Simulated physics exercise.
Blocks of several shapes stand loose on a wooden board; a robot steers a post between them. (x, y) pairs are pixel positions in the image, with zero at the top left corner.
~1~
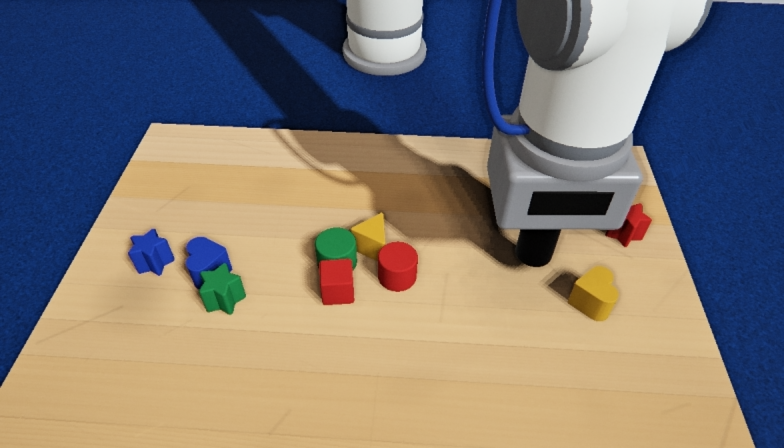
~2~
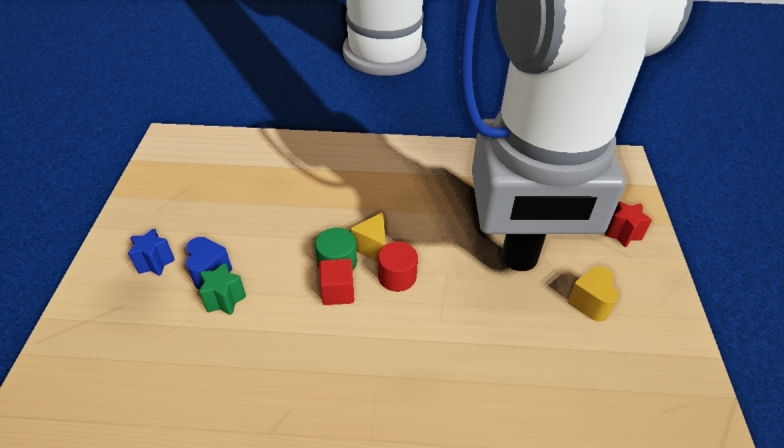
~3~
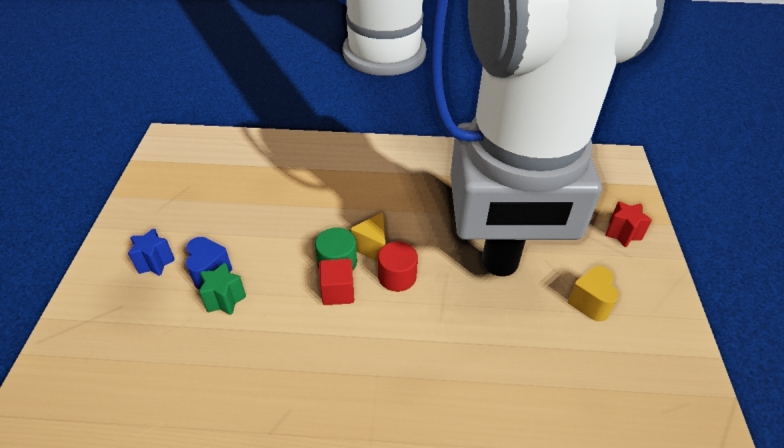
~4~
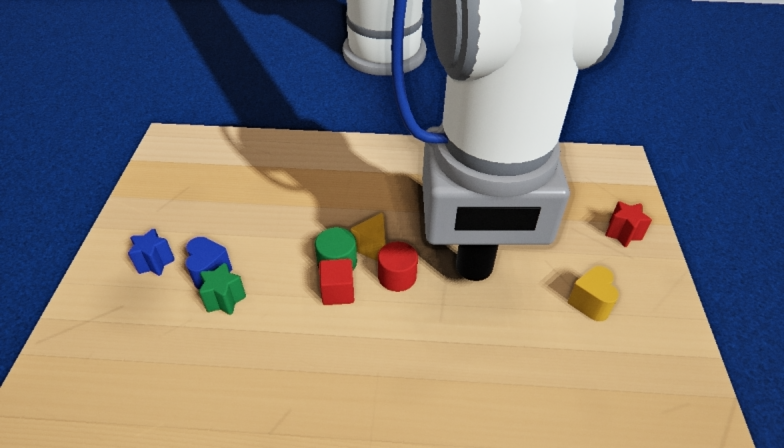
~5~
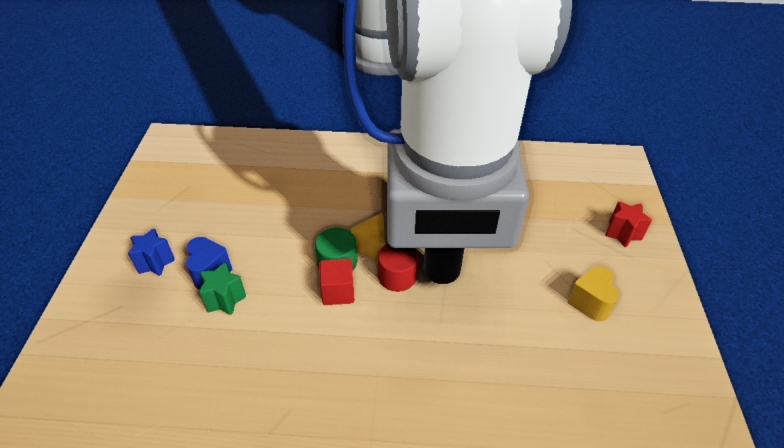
A robot arm with a black post glides steadily leftward over a wooden board, from near the yellow heart-like block and red star to just right of the red disc, while the colourful blocks all stay still.
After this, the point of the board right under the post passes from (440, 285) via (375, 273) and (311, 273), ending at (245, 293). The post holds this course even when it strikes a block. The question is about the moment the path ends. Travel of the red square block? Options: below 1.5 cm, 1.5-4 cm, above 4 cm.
Travel: 1.5-4 cm.
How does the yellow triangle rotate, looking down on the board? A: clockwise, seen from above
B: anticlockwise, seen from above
Letter A.
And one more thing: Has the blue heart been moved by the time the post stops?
Yes, that is what happens.
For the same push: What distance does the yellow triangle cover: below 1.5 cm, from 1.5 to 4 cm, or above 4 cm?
Result: 1.5-4 cm.
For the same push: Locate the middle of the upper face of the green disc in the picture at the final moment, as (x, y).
At (249, 216).
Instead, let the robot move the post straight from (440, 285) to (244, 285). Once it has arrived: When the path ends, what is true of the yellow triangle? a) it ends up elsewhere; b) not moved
The answer is a.
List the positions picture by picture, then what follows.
In the first frame, post tip (533, 255); block tops, blue heart (203, 252); green star (218, 279); green disc (335, 241); red square block (336, 271); yellow triangle (373, 227); red disc (398, 255).
In the second frame, post (519, 259); blocks unchanged.
In the third frame, post (500, 264); blocks unchanged.
In the fourth frame, post (474, 268); blocks unchanged.
In the fifth frame, post (442, 271); blue heart (203, 252); green star (218, 279); green disc (335, 241); red square block (336, 271); yellow triangle (373, 227); red disc (398, 255).
The first path, step by step. One third of the way, post (375, 259); green disc (302, 233); red square block (320, 272), turned 60° anticlockwise; yellow triangle (356, 222), turned 90° clockwise; red disc (338, 246).
Two thirds of the way, post (308, 260); green disc (255, 219); red square block (307, 281), turned 95° anticlockwise; yellow triangle (356, 222), turned 90° clockwise; red disc (270, 245).
At the end, post (241, 279); blue heart (191, 248), turned 45° anticlockwise; green star (200, 283), turned 15° clockwise; green disc (249, 216); red square block (305, 282), turned 105° anticlockwise; yellow triangle (356, 222), turned 90° clockwise; red disc (228, 245).
